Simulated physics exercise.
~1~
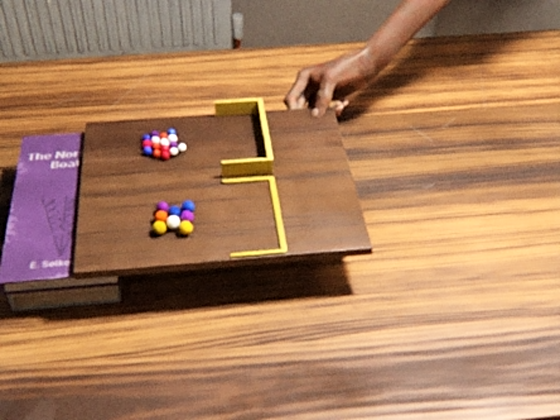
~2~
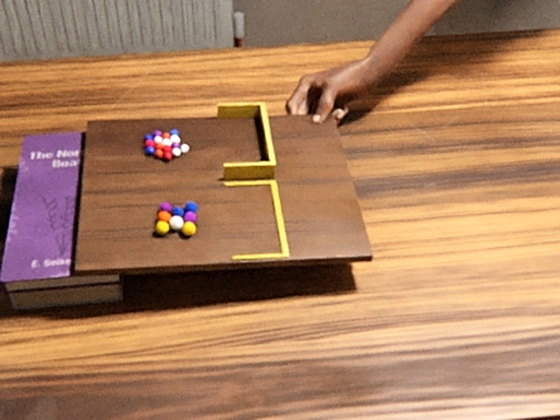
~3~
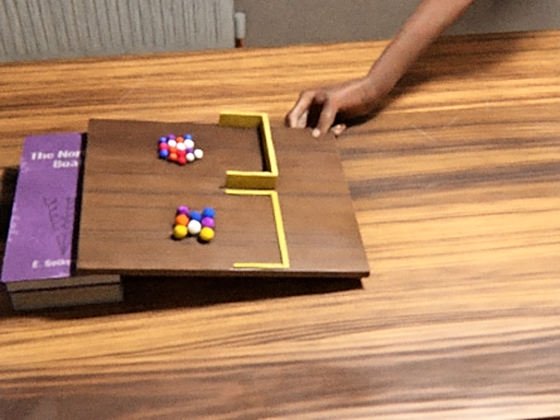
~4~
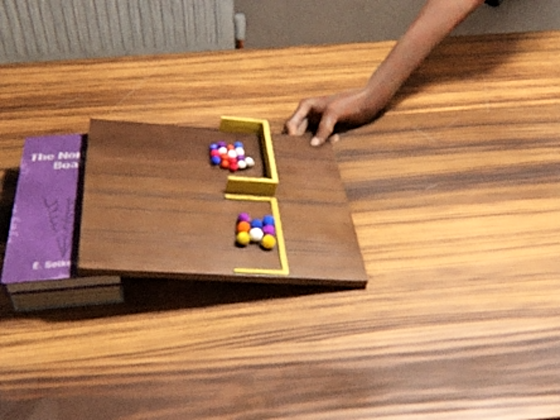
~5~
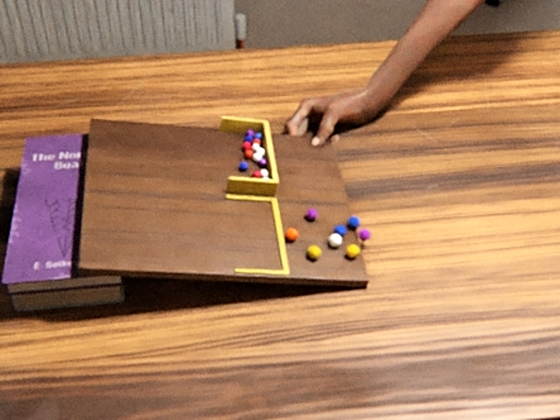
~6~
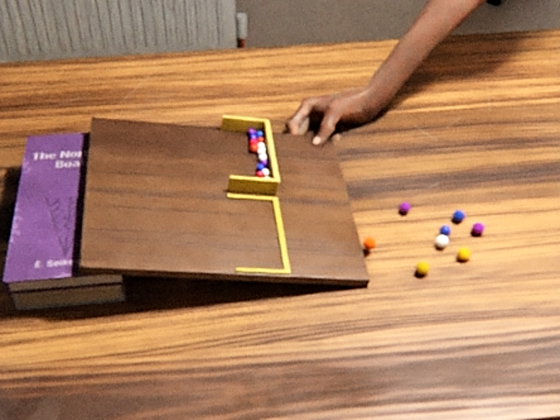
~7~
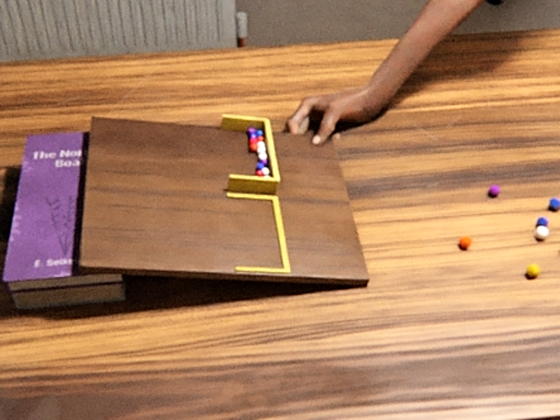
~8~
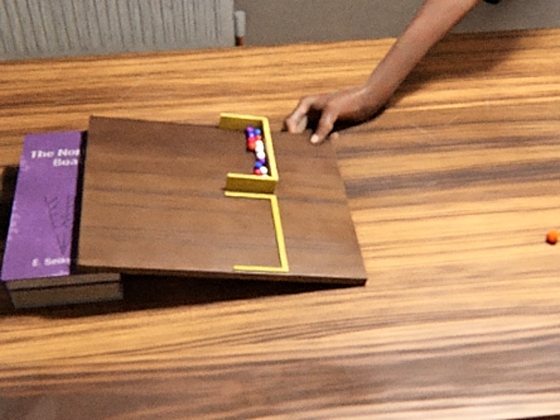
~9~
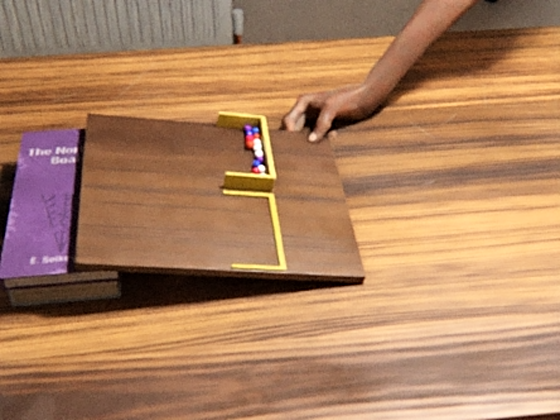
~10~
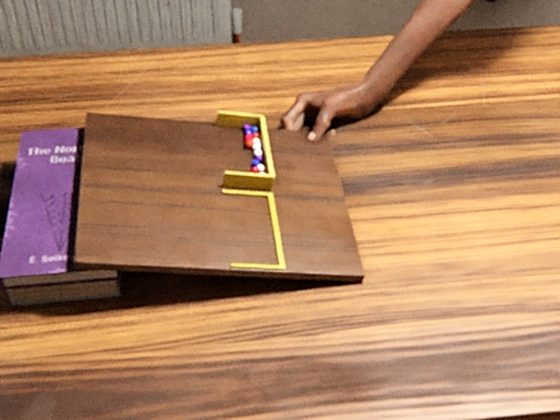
Two clusters of small colourful balls sit on a dark brown board, each facing a yellow strip, on a striped wooden table seen from above at a slight angle. The board's left end rests on a purple book, while a hand at the upper right holds its far edge. The hand lowers the right end, and both clusters move down the slope. The near balls reach their low strip, pass it, and scatter rightward across the table until they leave view. The far balls, mostly red, blue and white, stop behind their taller strip and stay bunched there, the hand still beside the tilted board.
